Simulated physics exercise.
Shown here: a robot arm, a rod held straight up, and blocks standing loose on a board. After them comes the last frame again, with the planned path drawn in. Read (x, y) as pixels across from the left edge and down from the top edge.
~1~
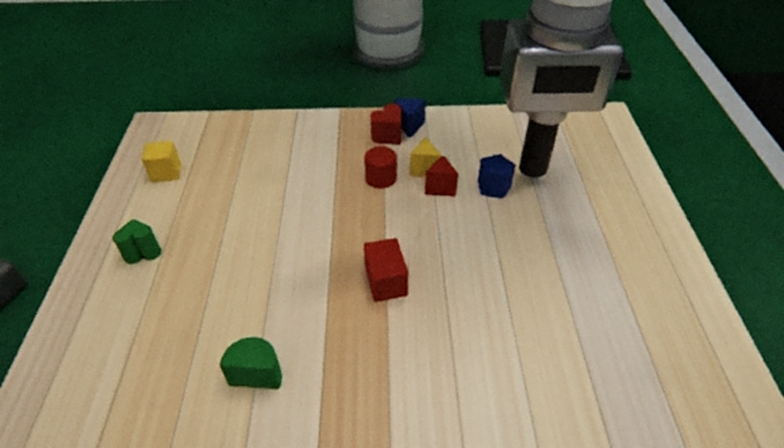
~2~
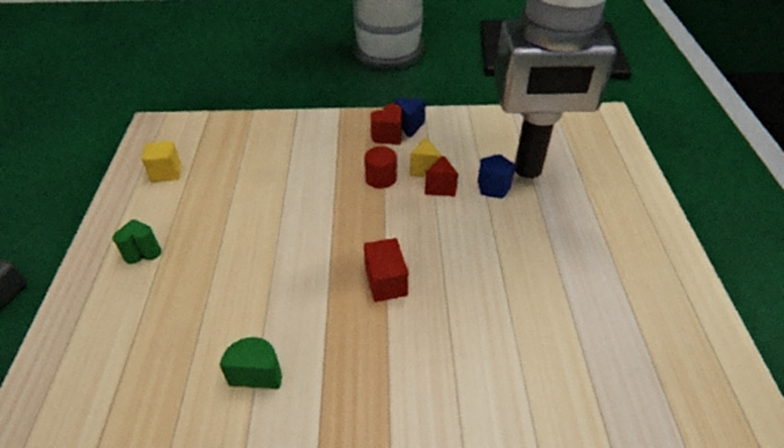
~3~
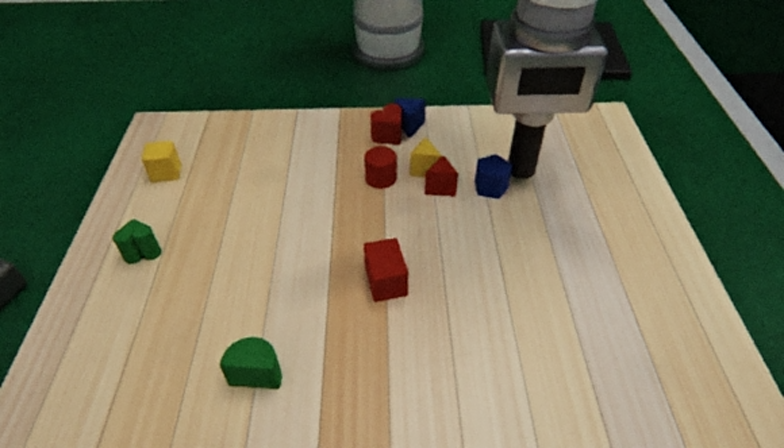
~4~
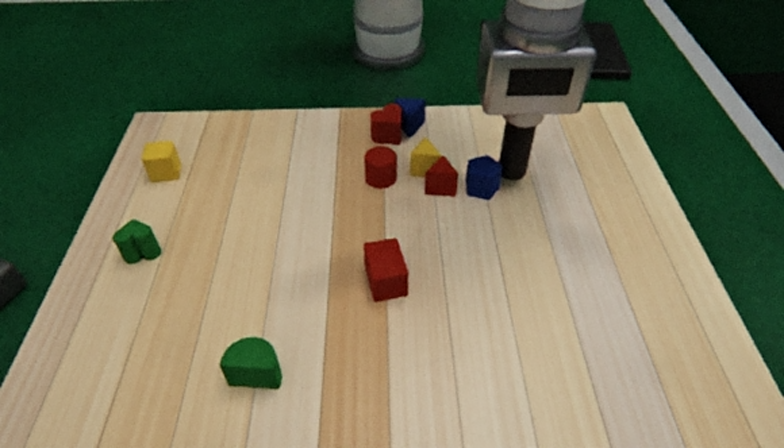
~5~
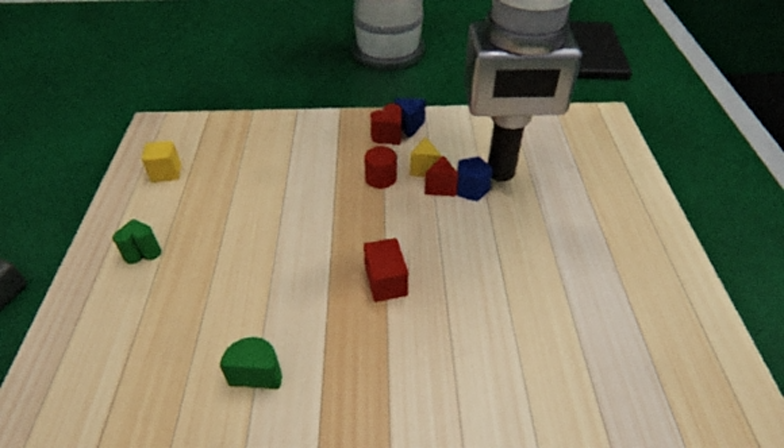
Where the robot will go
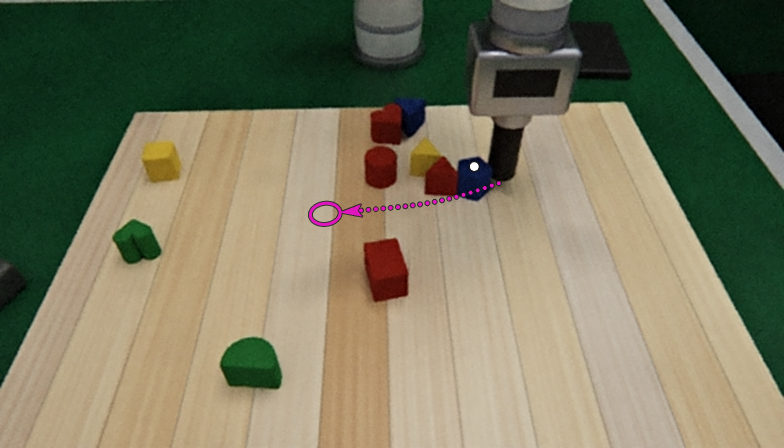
A robot arm holding a dark upright rod stands at the far right of a pale striped wooden board on a green surface, seen from above and in front. Red, yellow and blue blocks cluster near the board's far middle, with a red block nearer the centre and yellow and green ones leftward. The arm slides the rod slightly left, pushing the nearby blue block up beside a red triangular one, while the camera stays still.
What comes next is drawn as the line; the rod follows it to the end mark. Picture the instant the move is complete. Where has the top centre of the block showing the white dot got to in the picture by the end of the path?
At roughly (293, 181).
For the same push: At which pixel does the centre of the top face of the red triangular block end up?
I predict (339, 163).
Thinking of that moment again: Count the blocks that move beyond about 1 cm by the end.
My answer is three or more.
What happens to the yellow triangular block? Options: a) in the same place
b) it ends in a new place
a.
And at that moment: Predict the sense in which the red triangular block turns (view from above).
Its rotation is clockwise.
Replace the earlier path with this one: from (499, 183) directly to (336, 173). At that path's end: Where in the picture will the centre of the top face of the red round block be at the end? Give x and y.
I'd say the red round block ends with its top centre at (304, 156).
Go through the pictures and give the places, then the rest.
Lower end of the rod (533, 169), tops of blocks, red round block (380, 155), yellow triangular block (426, 148), red triangular block (443, 166), blue pentagonal block (498, 164), in the first picture.
Rod (528, 169), blocks as before, in the second picture.
Rod (521, 170), blue pentagonal block (494, 164), in the third picture.
Rod (512, 171), blue pentagonal block (485, 165), in the fourth picture.
Rod (501, 172), red round block (380, 155), yellow triangular block (426, 148), red triangular block (443, 166), blue pentagonal block (474, 167), in the fifth picture.
The drawn path runs from (499, 183) by way of (446, 199) and (387, 208) to (325, 214); the dot is on the blue pentagonal block.
What follows on the original path. One third of the way, rod (446, 189); red round block (370, 152); red triangular block (397, 166), turned 60° clockwise; blue pentagonal block (416, 178), turned 30° clockwise.
Two thirds of the way, rod (385, 198); red round block (355, 146); red triangular block (349, 164), turned 85° clockwise; blue pentagonal block (353, 182), turned 55° clockwise.
At the end, rod (324, 203); red round block (355, 146); yellow triangular block not moved; red triangular block (339, 163), turned 110° clockwise; blue pentagonal block (293, 181), turned 80° clockwise.
